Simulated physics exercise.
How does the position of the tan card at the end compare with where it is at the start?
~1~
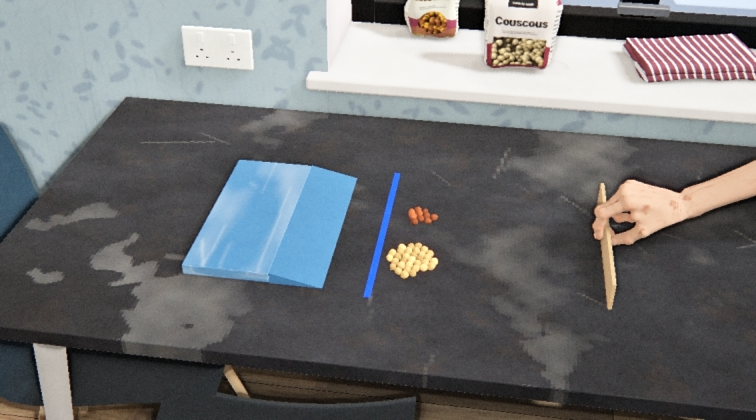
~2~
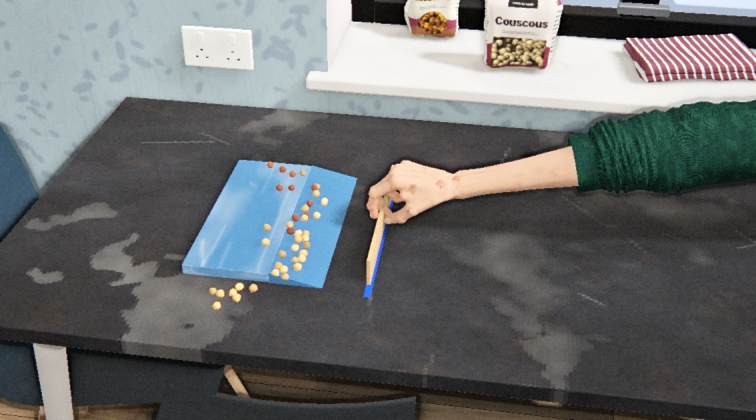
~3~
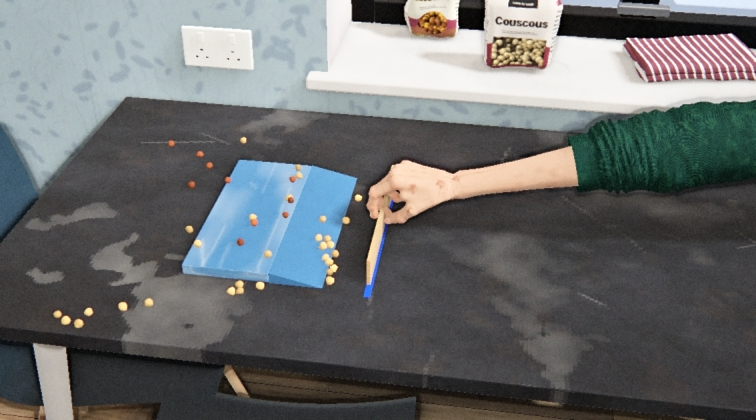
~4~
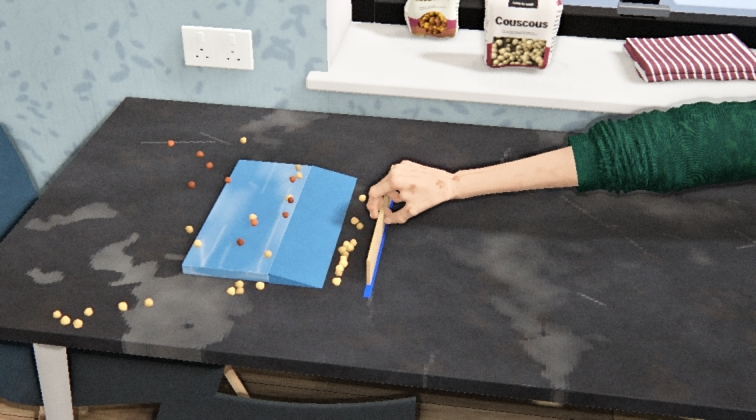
At the start the card is held toward the right side of the table, well away from the blue tape. By the end it is farther left, standing at the blue tape line near the sloping edge of the slab.
